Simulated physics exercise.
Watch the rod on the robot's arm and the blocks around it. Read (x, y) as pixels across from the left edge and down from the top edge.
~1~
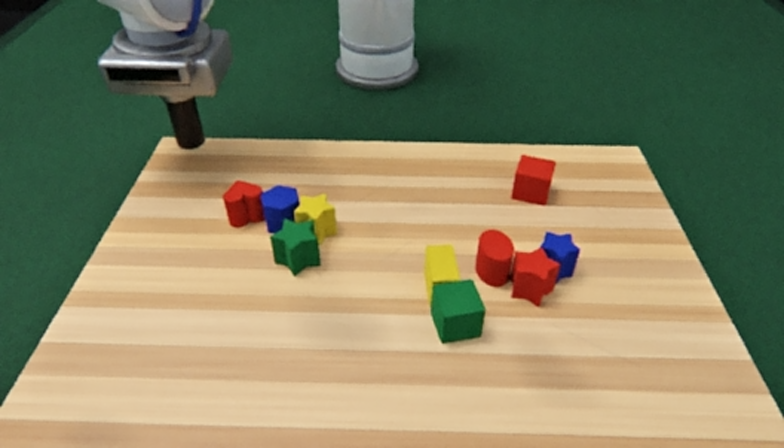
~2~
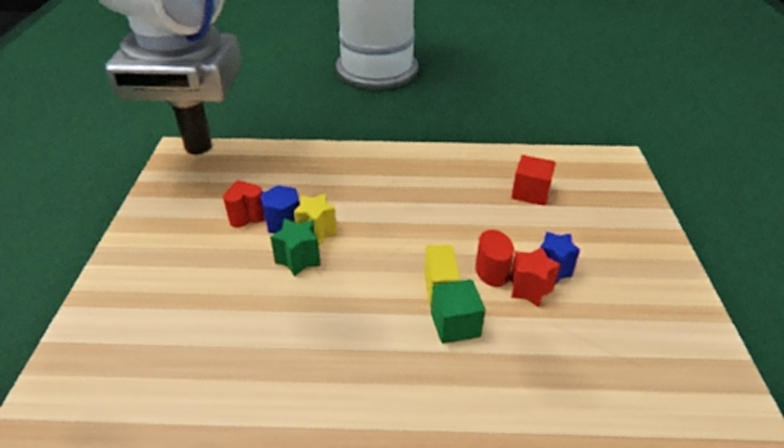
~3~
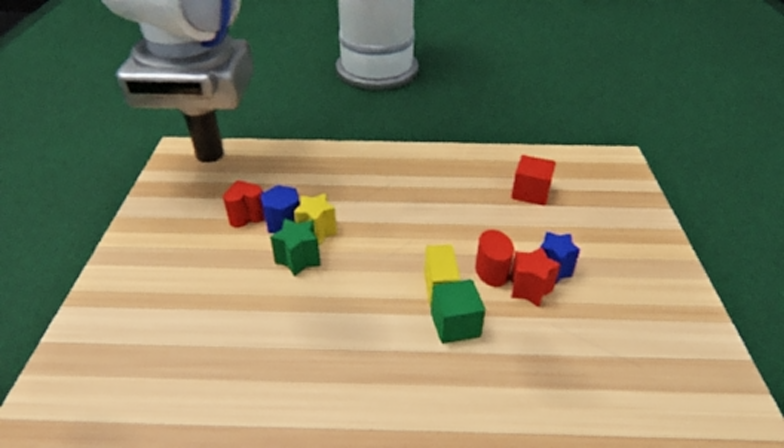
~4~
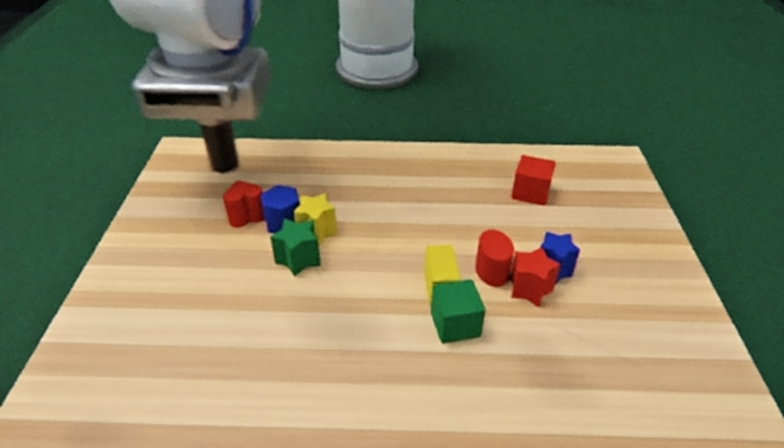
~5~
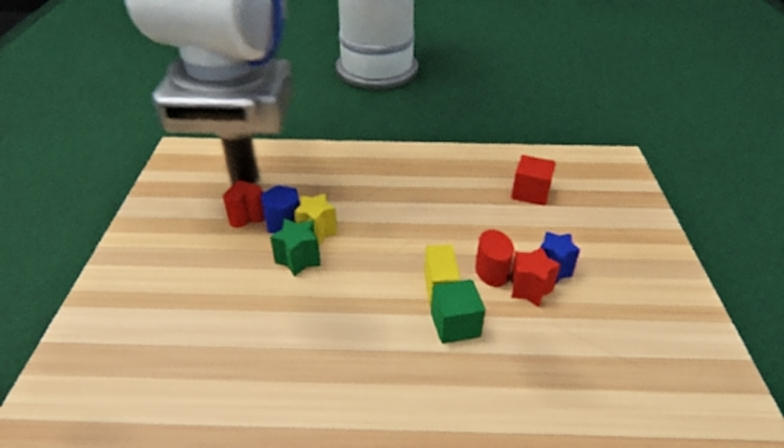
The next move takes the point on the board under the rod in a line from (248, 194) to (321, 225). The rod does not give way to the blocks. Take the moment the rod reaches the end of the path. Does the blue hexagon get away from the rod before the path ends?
That would be a yes.
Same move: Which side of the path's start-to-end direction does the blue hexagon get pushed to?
The right.
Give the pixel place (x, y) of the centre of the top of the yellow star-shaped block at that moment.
It is going to be at (333, 215).
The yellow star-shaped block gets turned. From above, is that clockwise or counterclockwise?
Seen from above, its turn is counter-clockwise.
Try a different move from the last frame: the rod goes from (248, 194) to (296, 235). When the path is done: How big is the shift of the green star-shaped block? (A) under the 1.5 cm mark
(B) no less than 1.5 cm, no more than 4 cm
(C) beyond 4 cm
I'll go with B - no less than 1.5 cm, no more than 4 cm.
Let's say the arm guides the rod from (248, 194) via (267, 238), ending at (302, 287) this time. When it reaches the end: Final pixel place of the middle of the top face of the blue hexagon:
At roughly (304, 212).
What follows on the original path. One third of the way, rod at (270, 189); nothing pushed yet.
Two thirds of the way, rod at (295, 199); blue hexagon at (288, 209), turned 55° clockwise; yellow star-shaped block at (323, 209), turned 10° anticlockwise.
At the end, rod at (320, 210); red heart block still; blue hexagon at (289, 214), turned 75° clockwise; green star-shaped block at (292, 239), turned 20° anticlockwise; yellow star-shaped block at (333, 215), turned 20° anticlockwise.
